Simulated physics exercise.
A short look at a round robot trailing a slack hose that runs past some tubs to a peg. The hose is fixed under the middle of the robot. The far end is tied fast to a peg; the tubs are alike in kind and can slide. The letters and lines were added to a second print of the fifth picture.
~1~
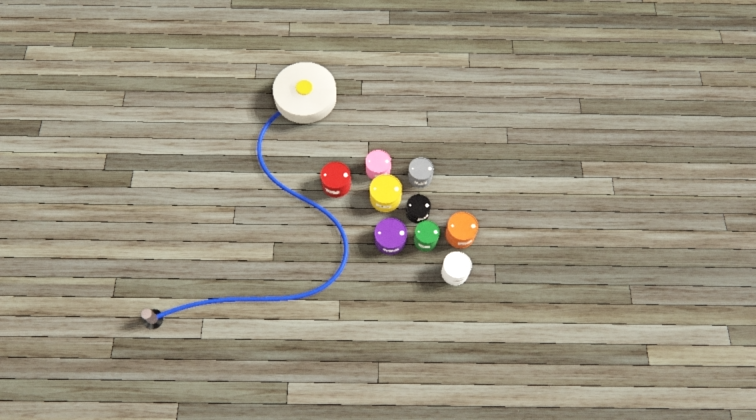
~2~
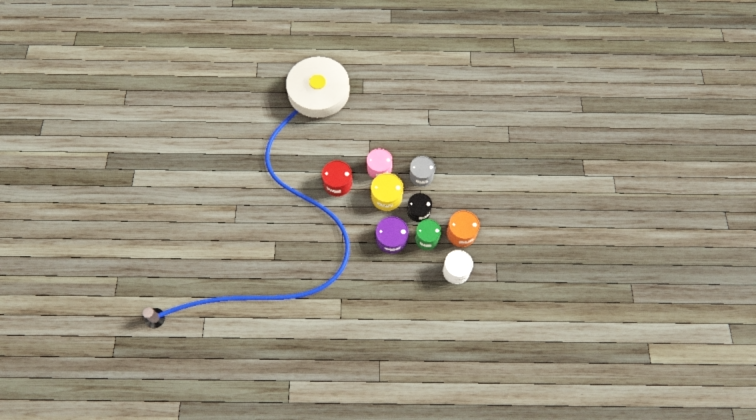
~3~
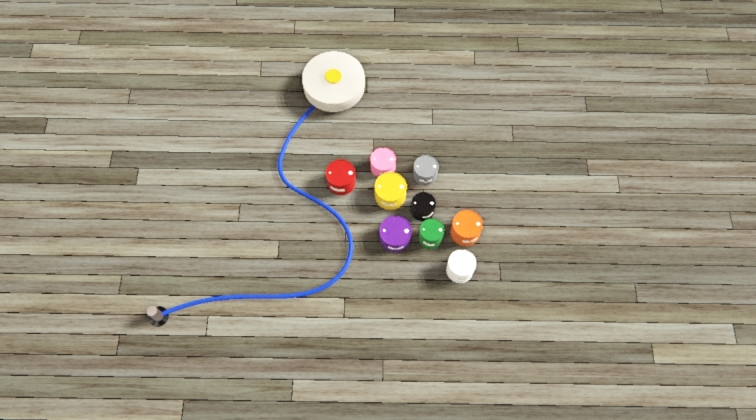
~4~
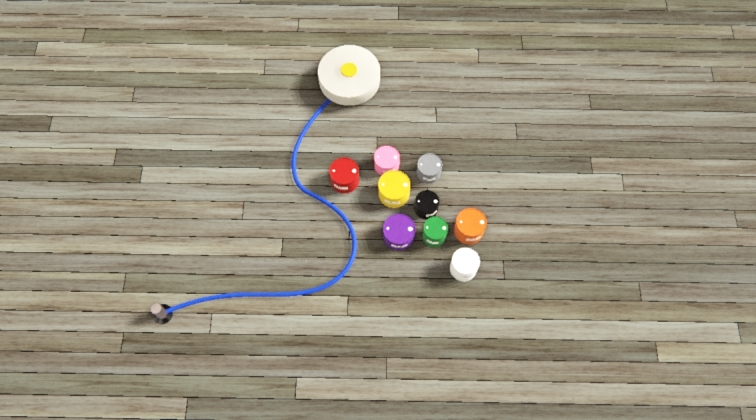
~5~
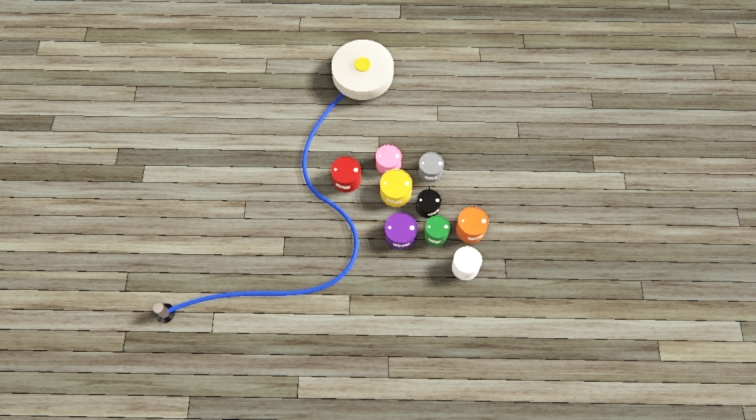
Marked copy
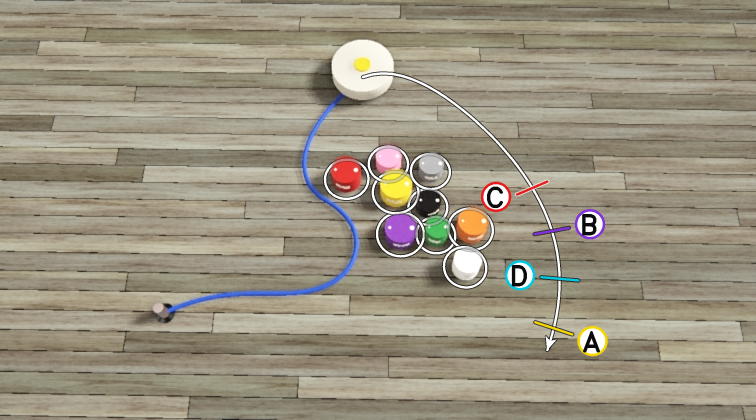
A round white robot slides right and slightly upward, trailing a blue cord past colourful tubs.
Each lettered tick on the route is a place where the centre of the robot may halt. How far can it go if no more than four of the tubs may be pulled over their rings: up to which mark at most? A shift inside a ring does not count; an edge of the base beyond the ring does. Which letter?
It can go as far as B.
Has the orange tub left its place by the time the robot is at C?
By then, no.
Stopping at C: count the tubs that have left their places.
The count is none.
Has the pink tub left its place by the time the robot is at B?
Yes.
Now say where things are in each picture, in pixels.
The first picture shows white tub (456, 269); yellow tub (386, 193); grey tub (421, 173).
The second picture shows robot (318, 88); pink tub (380, 164).
The third picture shows robot (334, 83); peg (155, 314).
The fourth picture shows robot (349, 76); black tub (427, 205).
The fifth picture shows robot (363, 71); purple tub (401, 231); white tub (466, 264); yellow tub (396, 188).
On the copy, A at (554, 328); B at (552, 231); C at (532, 188); D at (560, 279); the route from (363, 77) via (518, 167) to (547, 350).
On B. First, robot (447, 92).
Then, robot (515, 155).
Finally, robot (555, 227); yellow tub (398, 199); grey tub (428, 182); pink tub (391, 175); red tub (356, 189); four over the rings.
By contrast, A has eight over the rings; C is within the limit but short; D has seven over the rings.
